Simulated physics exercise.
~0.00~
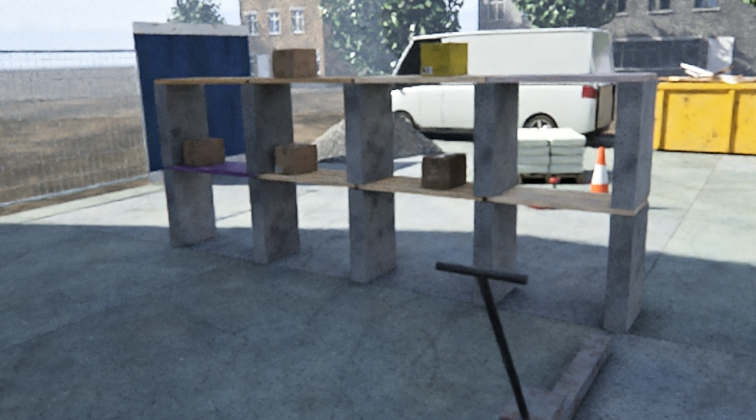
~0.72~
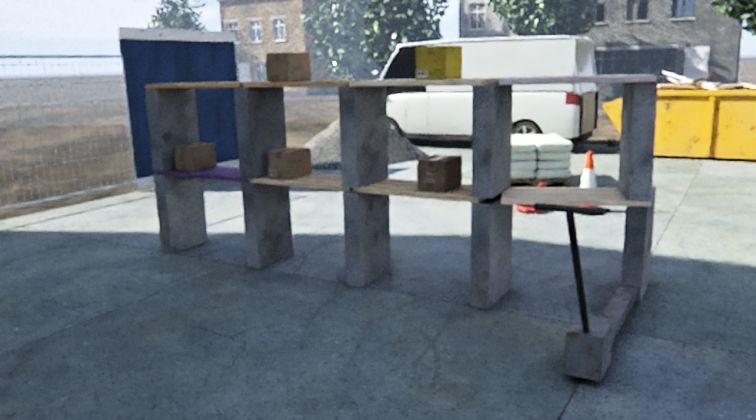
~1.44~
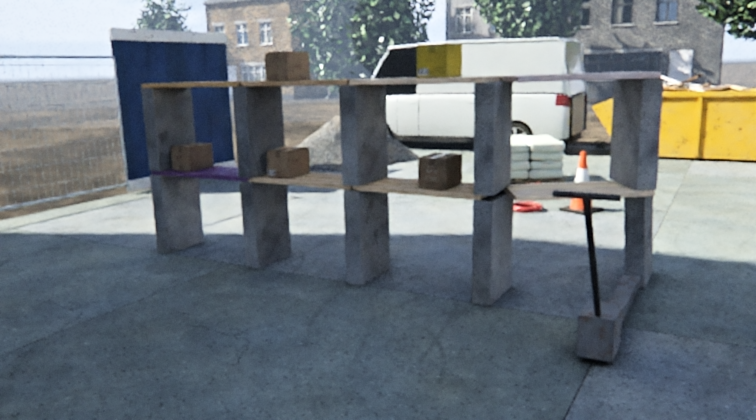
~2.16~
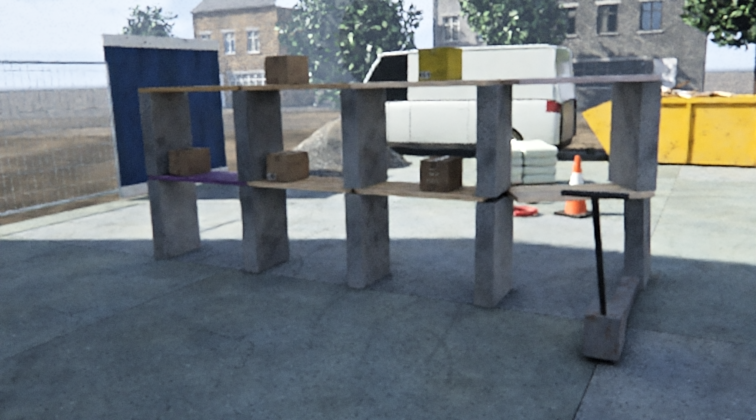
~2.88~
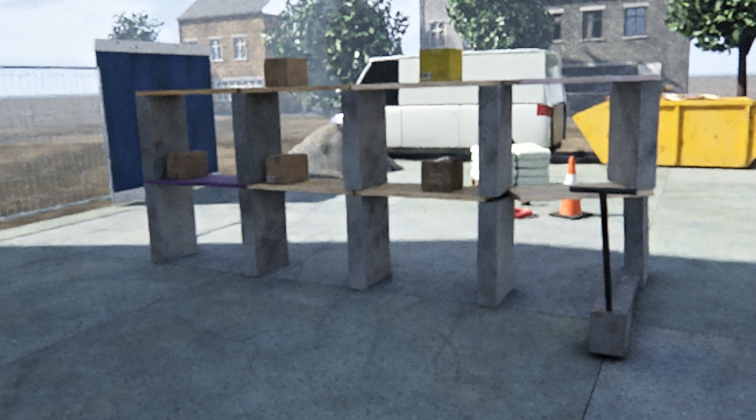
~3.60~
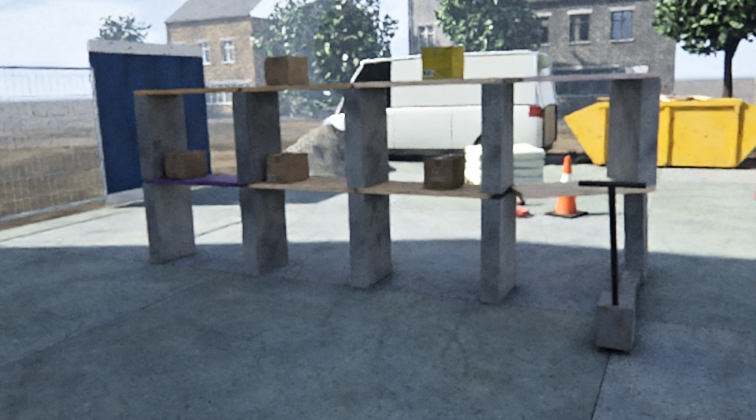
In this clip, a black T-shaped bar with a block at its foot shifts slightly at the right end of a two-tier structure of grey uprights and loose boards as the view drifts sideways, and the structure, yellow carton and purple board remain standing.
